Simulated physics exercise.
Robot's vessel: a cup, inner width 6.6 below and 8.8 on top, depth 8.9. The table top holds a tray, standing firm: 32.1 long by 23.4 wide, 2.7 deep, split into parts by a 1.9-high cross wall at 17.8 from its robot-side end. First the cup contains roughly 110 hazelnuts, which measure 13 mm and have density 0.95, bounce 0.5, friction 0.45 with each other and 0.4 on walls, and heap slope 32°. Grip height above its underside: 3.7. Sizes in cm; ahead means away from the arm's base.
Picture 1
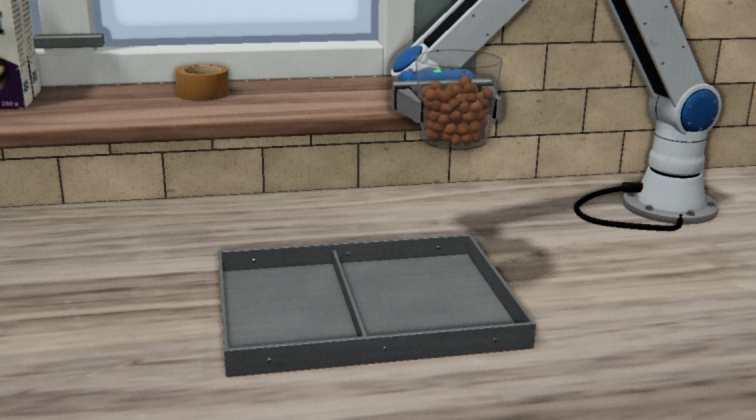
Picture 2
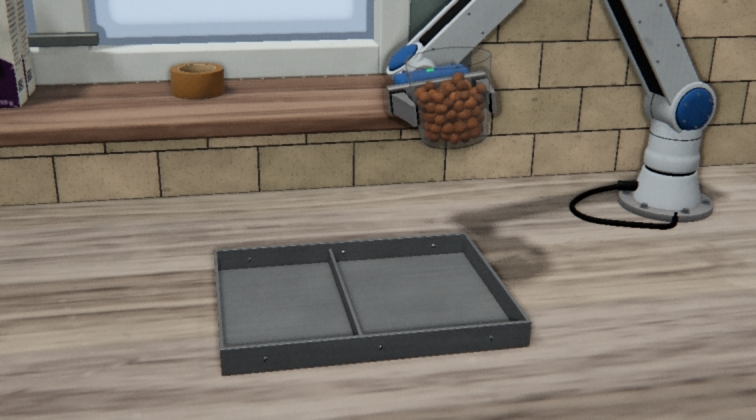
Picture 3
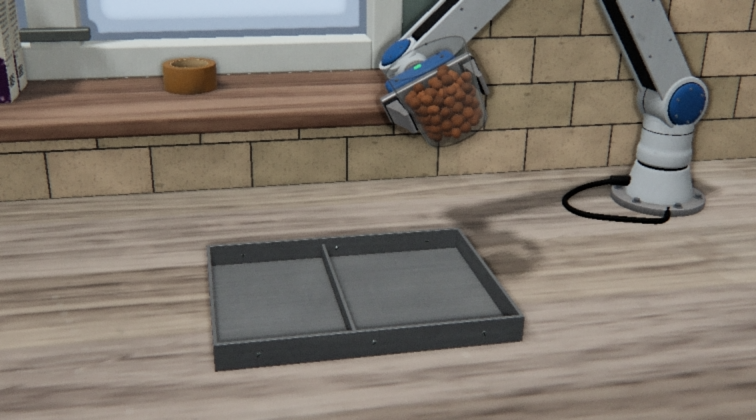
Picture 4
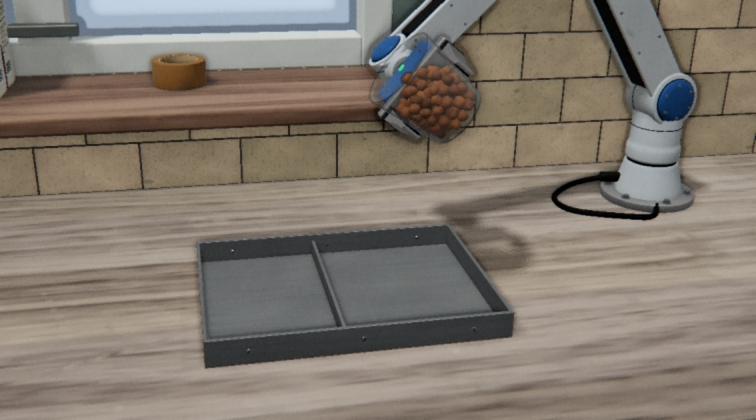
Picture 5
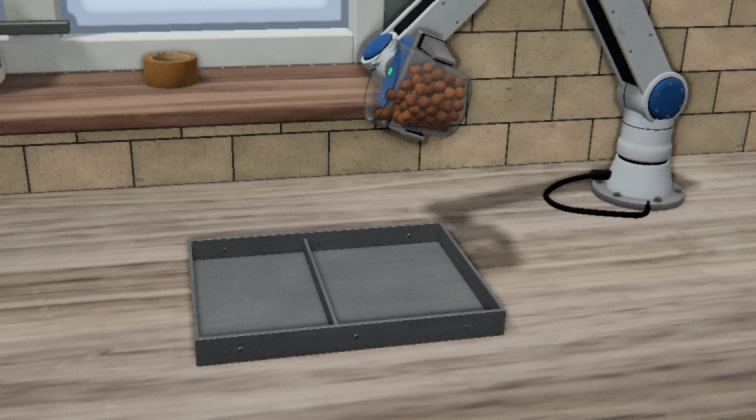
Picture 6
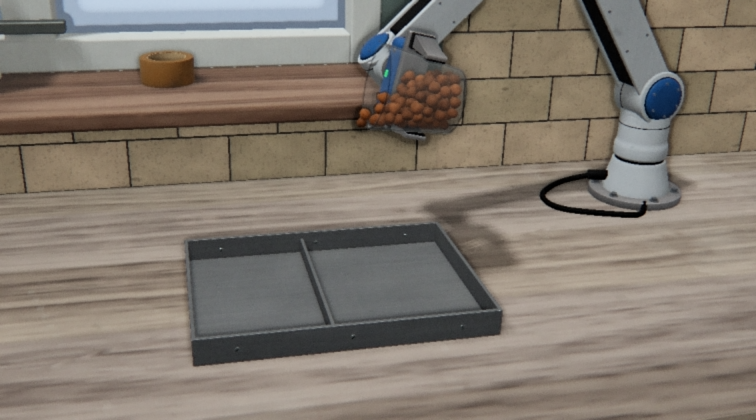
A robot arm steadily tilts a clear cup of hazelnuts leftward above an empty divided tray.
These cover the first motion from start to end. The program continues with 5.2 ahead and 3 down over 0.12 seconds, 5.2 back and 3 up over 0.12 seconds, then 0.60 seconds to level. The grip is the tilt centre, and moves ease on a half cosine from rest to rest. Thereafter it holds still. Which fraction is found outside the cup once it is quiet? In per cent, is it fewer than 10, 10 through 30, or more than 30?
More than 30 per cent.
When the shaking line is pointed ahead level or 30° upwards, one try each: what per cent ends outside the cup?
Try one gives about 80 in a hundred, try two about 100 in a hundred.
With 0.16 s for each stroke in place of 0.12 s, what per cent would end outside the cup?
In that case it would be near 30 percent.
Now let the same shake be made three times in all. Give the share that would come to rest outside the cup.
My guess is near 70 per cent.
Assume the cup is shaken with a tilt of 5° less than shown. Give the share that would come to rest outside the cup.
Roughly 35 in a hundred.
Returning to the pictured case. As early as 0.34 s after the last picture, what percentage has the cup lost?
So far around 45 % is out.
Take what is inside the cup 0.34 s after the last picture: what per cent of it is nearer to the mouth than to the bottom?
That share comes to roughly 50 percent.
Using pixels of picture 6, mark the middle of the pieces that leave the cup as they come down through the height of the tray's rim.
About at (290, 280).
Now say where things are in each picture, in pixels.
Cup middle at (457, 101), level; upper third of the load around (460, 96), from x 425 to 490, top at y 80; 106 in the cup, in the first frame.
Cup middle at (451, 100), tilted 7° forward; upper third of the load around (458, 96), from x 420 to 480, top at y 80, in the second frame.
Cup middle at (442, 96), tilted 27° forward; upper third of the load around (449, 90), from x 410 to 475, top at y 70, in the third frame.
Cup middle at (430, 94), tilted 50° forward; upper third of the load around (437, 84), from x 400 to 470, top at y 70, in the fourth frame.
Cup middle at (420, 94), tilted 70° forward; upper third of the load around (429, 85), from x 380 to 460, top at y 70, in the fifth frame.
Cup middle at (417, 94), tilted 77° forward; upper third of the load around (432, 88), from x 360 to 455, top at y 75; 106 in the cup, in the sixth frame.
Then, 0.34 s later, tilted 72° forward, highest piece 24 above the table; 60 in the cup, 10 in the far-side part, 36 in flight or on a rim.
Then, 0.67 s later, tilted 14° forward, highest piece 28 above the table; 58 in the cup, 32 in the far-side part, 12 in the robot-side part, 3 on the table or floor, 1 in flight or on a rim.
Then, 1.04 s later, level, highest piece 26 above the table; 58 in the cup, 32 in the far-side part, 13 in the robot-side part, 3 on the table or floor.
Then, 2.09 s later, level, highest piece 26 above the table; 58 in the cup, 32 in the far-side part, 13 in the robot-side part, 3 on the table or floor.
At rest, 58 in the cup, 32 in the far-side part, 13 in the robot-side part, 3 on the table or floor. That is 45 % outside the cup.
